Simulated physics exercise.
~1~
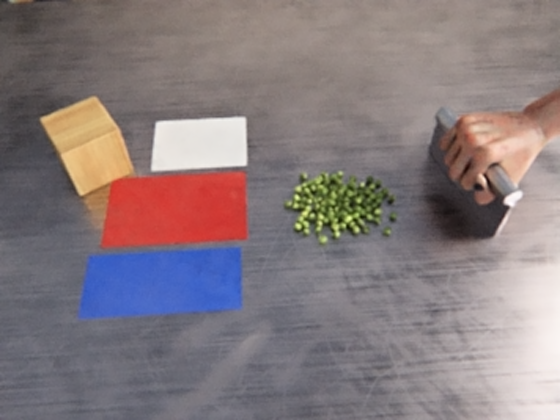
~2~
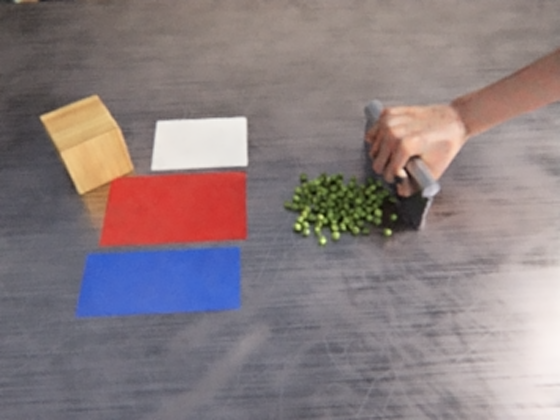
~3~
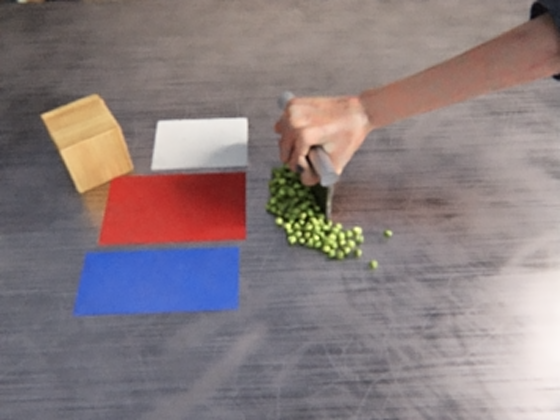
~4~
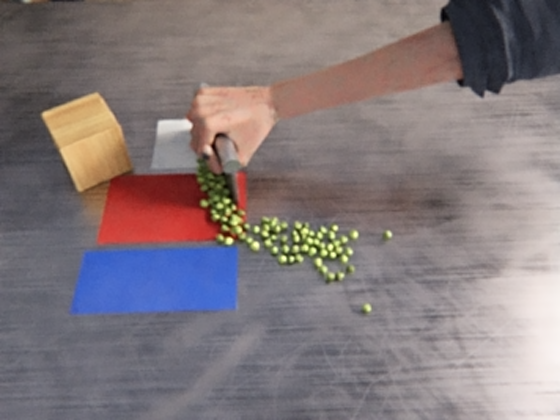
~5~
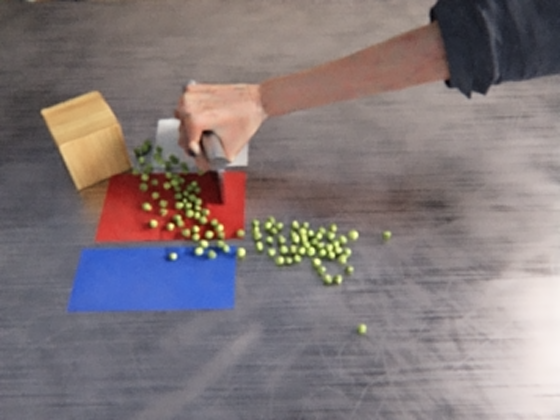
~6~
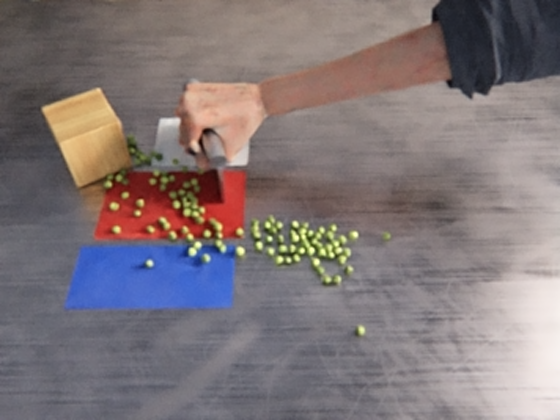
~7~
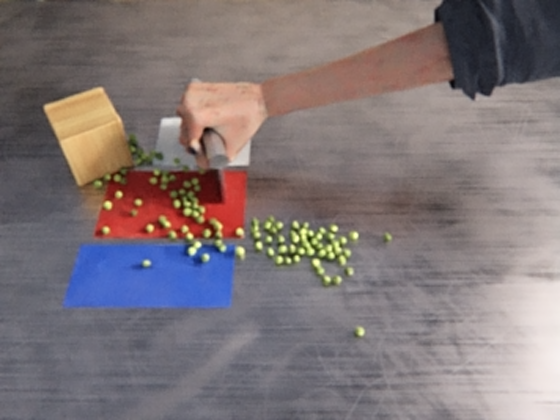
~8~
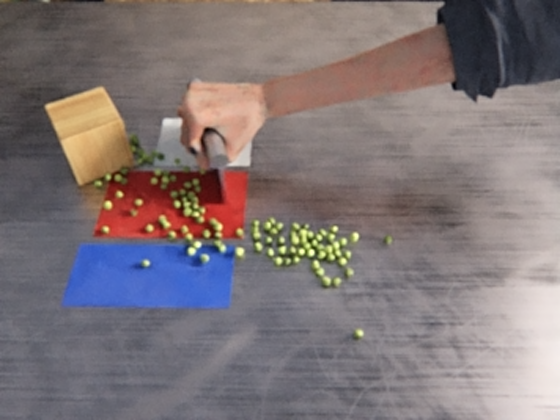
On a grey surface, a hand pushes green peas left with a scraper, scattering them across coloured mats.
